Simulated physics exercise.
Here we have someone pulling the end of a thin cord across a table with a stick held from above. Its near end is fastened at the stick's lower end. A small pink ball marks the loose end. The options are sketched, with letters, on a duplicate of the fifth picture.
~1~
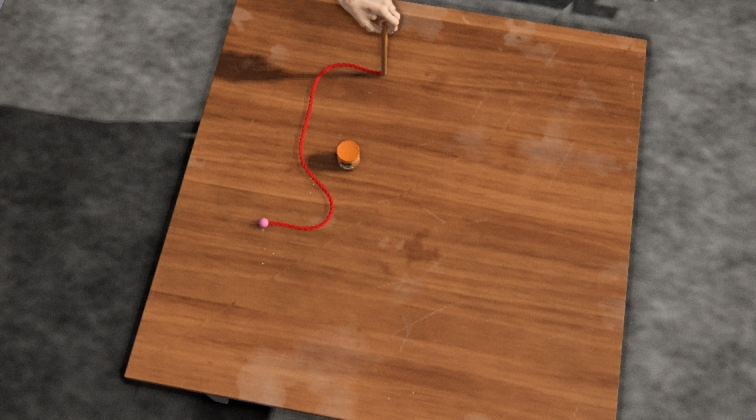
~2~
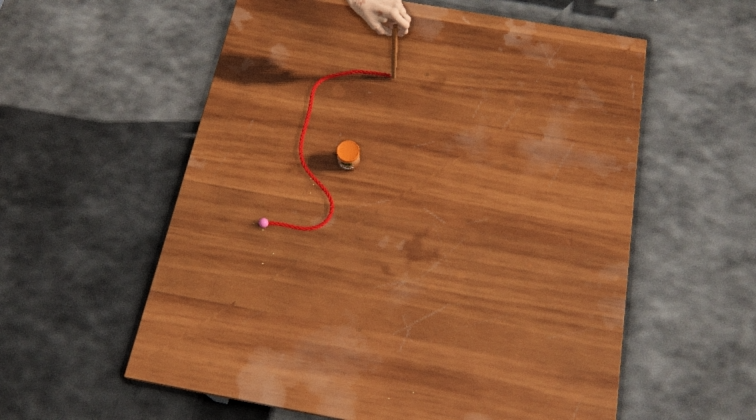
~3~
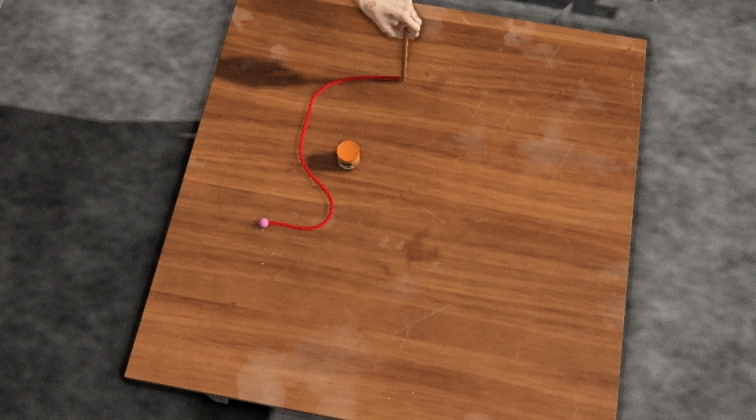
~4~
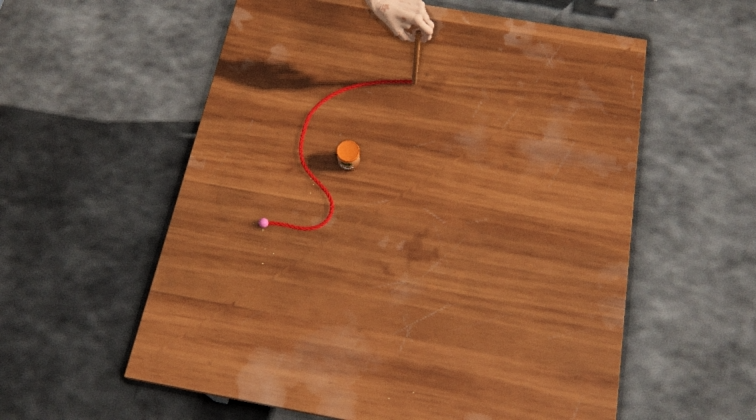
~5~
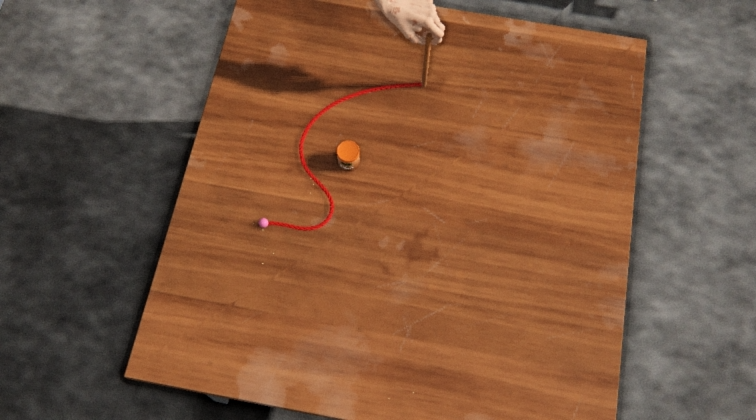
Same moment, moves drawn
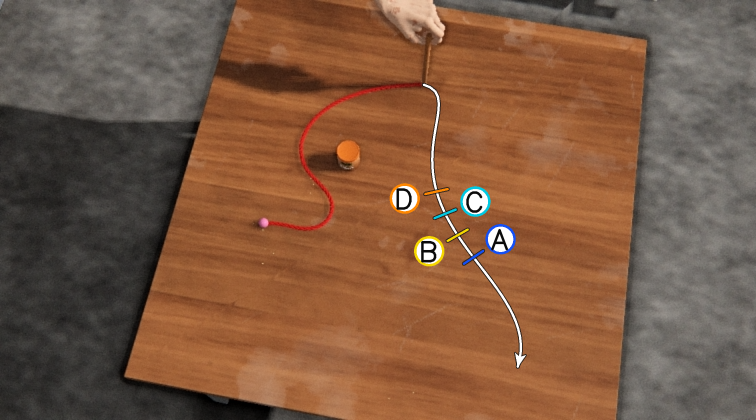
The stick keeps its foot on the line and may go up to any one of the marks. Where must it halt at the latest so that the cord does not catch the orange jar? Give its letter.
All is well up to C.
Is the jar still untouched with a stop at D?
Yes.
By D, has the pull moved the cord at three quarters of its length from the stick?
No.
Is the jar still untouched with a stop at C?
Yes.
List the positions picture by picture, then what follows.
Free end (264, 223); orange jar (349, 156), in the first frame.
Free end (264, 223); orange jar (349, 156), in the second frame.
Free end (264, 223); orange jar (349, 156), in the third frame.
Free end (264, 223); orange jar (349, 156), in the fourth frame.
Free end (264, 223); orange jar (349, 156), in the fifth frame.
On the copy, A at (473, 257); B at (458, 235); C at (445, 214); D at (437, 191); the route from (424, 85) via (450, 223) to (518, 367).
On C. First, foot of the stick (436, 125), middle of the cord (308, 147), free end (264, 223).
Then, foot of the stick (433, 172), middle of the cord (308, 147), free end (264, 223).
Finally, foot of the stick (445, 214), middle of the cord (315, 149), free end (264, 223); nothing has been touched.
By contrast, A brings the cord against the jar; B brings the cord against the jar; D is safe but short.
